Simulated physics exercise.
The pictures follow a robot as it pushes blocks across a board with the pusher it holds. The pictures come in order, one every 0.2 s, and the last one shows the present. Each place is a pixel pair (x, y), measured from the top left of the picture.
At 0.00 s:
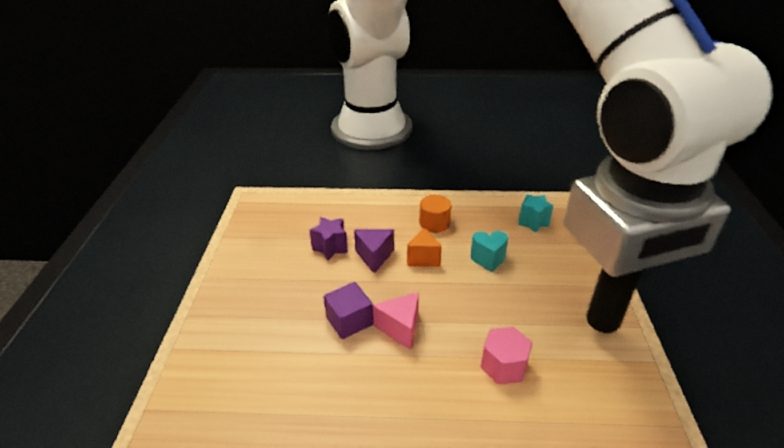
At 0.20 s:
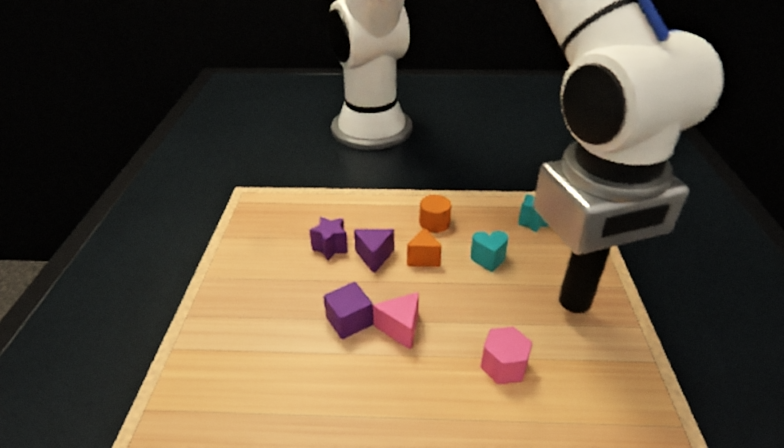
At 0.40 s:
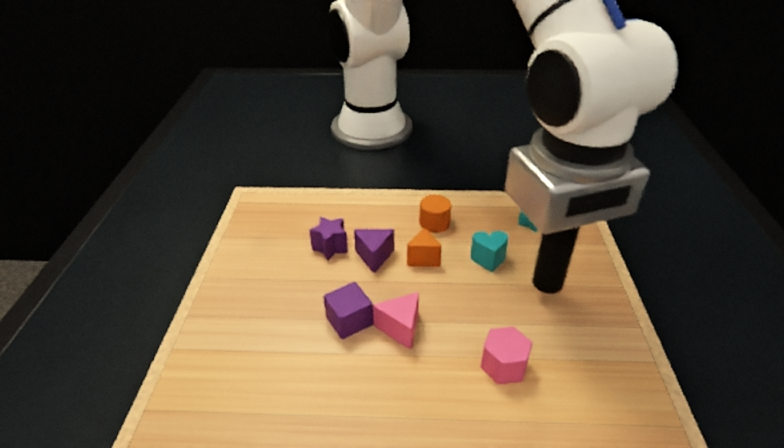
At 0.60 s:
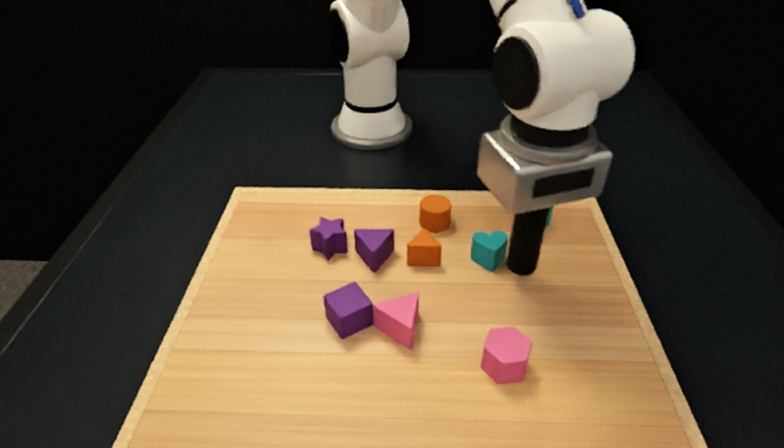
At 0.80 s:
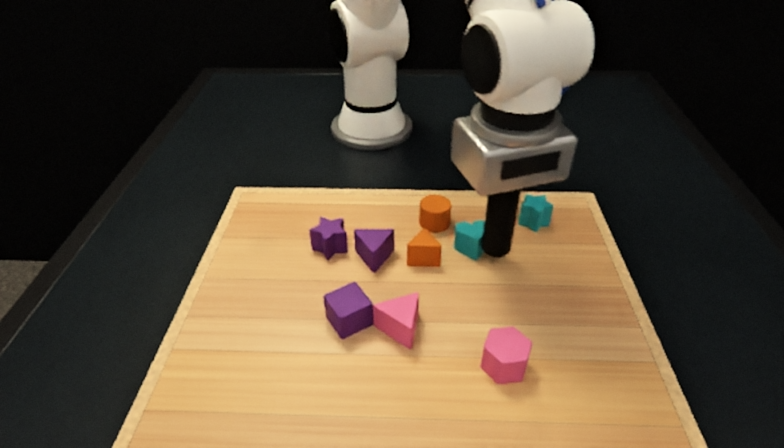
On a pale wooden board scattered with purple, orange, pink and turquoise blocks, a robot arm holds a black pusher upright near the right edge. It glides steadily left and toward the back while the blocks stay still, then meets the turquoise heart and nudges it slightly toward the orange pieces.
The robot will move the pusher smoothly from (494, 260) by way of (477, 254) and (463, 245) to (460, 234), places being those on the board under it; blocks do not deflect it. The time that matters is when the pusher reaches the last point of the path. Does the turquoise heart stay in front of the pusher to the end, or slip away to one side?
In the end it is beside or behind the pusher.
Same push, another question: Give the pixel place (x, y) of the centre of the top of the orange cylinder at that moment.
At (423, 196).
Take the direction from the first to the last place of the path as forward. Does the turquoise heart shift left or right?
Its sideways move is to the left.
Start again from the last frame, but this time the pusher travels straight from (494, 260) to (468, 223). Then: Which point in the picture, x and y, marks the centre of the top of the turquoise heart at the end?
I'd say the turquoise heart ends with its top centre at (449, 215).
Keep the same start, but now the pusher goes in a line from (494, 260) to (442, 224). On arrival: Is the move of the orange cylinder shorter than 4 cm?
No
On the path given first. Halfway along, pusher (469, 239); orange cylinder (432, 201); turquoise heart (449, 217).
At the end, pusher (461, 223); orange triangular piece still; orange cylinder (423, 196); turquoise heart (436, 210), turned 20° anticlockwise.
